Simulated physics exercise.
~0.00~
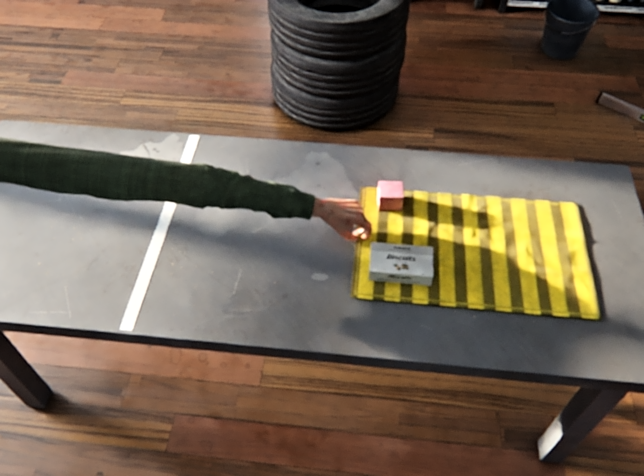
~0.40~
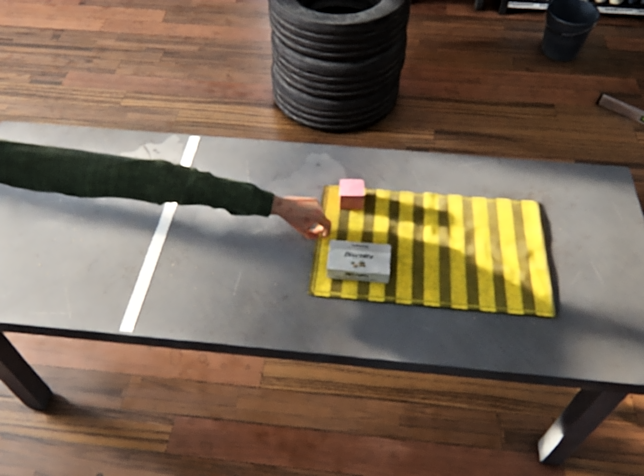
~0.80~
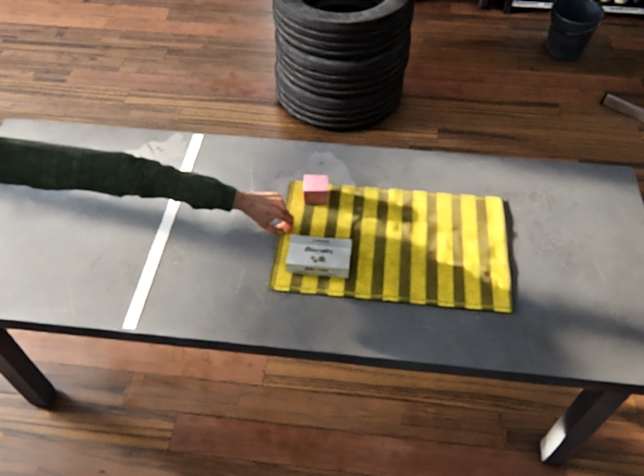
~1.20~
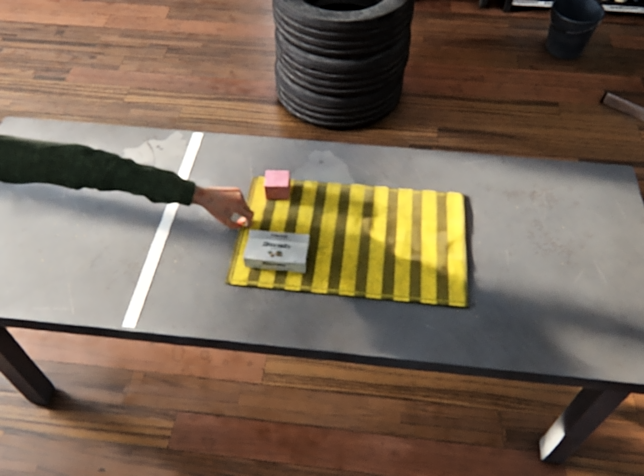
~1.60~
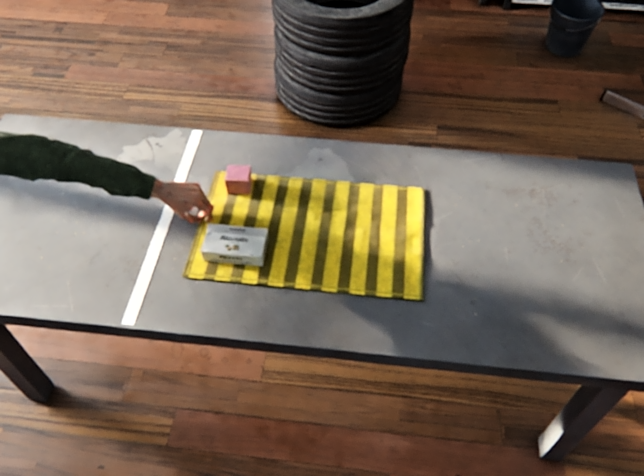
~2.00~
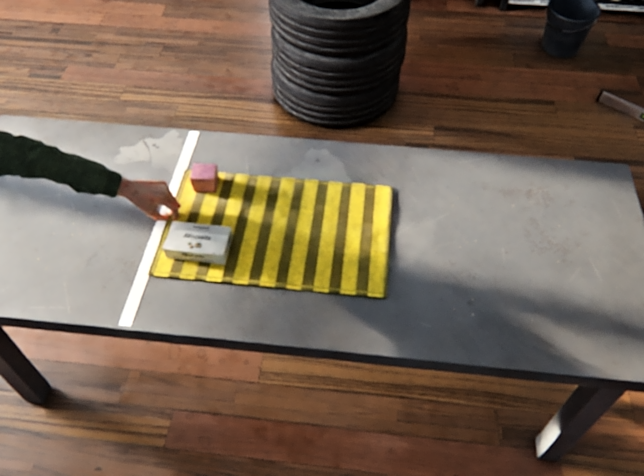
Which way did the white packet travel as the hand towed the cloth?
The white packet moved to the left, riding on the cloth towards the strip of tape.
